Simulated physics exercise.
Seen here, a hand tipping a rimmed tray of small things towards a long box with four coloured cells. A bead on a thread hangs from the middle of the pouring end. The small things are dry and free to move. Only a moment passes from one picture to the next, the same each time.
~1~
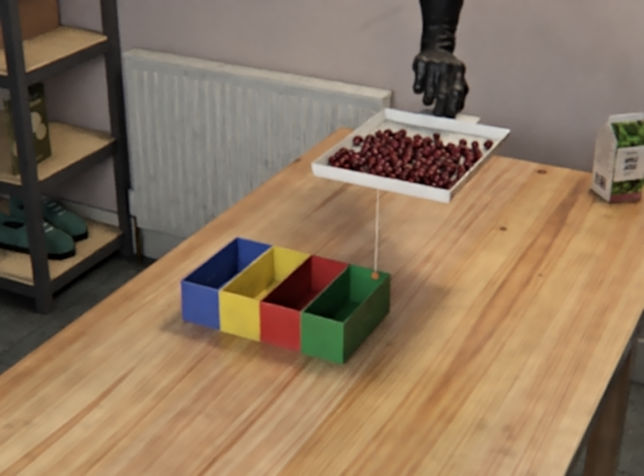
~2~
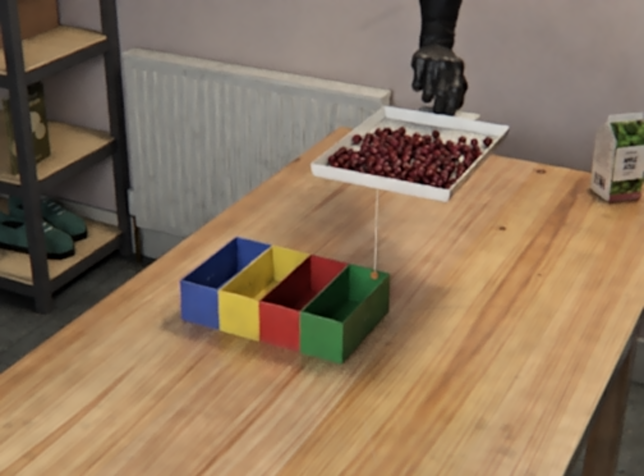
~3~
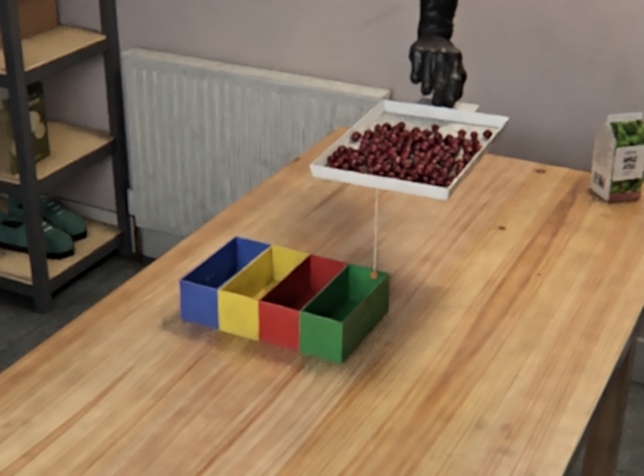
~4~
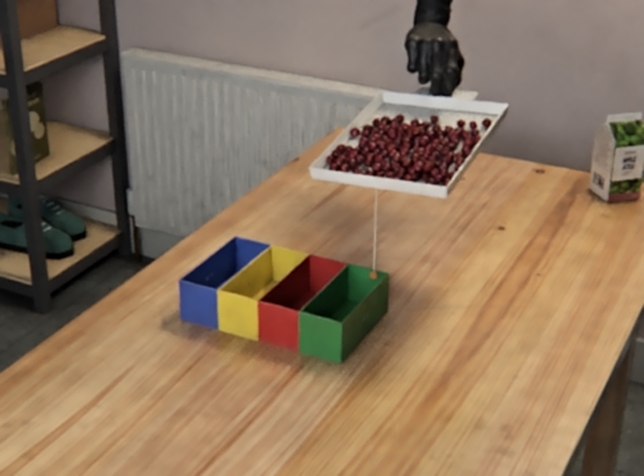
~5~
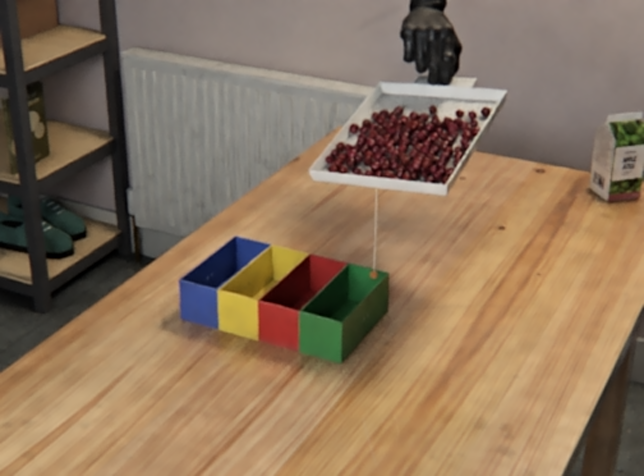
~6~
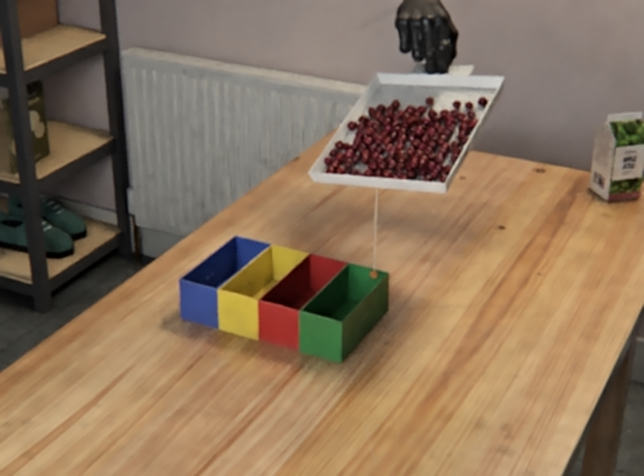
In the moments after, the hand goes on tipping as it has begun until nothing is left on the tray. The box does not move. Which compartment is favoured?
It favours the red compartment.
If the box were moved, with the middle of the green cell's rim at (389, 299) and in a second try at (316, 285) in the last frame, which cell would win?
First the yellow one, then the cell in green.
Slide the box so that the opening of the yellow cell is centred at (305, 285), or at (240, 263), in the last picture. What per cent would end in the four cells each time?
Roughly 100 per cent, and 70 per cent.
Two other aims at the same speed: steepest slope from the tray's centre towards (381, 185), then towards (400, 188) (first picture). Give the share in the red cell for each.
The first gives 20 %, the second 0 %.
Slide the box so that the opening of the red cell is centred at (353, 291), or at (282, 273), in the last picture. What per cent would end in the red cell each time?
The first gives 30 %, the second 20 %.
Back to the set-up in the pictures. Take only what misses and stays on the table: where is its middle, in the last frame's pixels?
Roughly at (365, 371).
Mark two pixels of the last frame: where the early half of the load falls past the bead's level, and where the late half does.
The first part at (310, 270); the rest at (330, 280).
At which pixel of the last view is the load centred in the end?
Around (307, 319).
Just after the last frame, tray tipped steeply; almost all on the tray; just a few falling or outside the box.
A moment on, tray tipped past a quarter turn; roughly half on the tray; about a tenth in the red cell; just a few in the green cell; just a few in the yellow cell; just a few in the blue cell; roughly a third falling or outside the box.
Further on, tray tipped past a quarter turn; roughly two thirds in the red cell; roughly a quarter in the green cell; about a tenth in the yellow cell; just a few in the blue cell; about a tenth falling or outside the box.
When it is over, tray tipped past a quarter turn; roughly two thirds in the red cell; roughly a quarter in the green cell; about a tenth in the yellow cell; just a few in the blue cell; about a tenth outside the box.
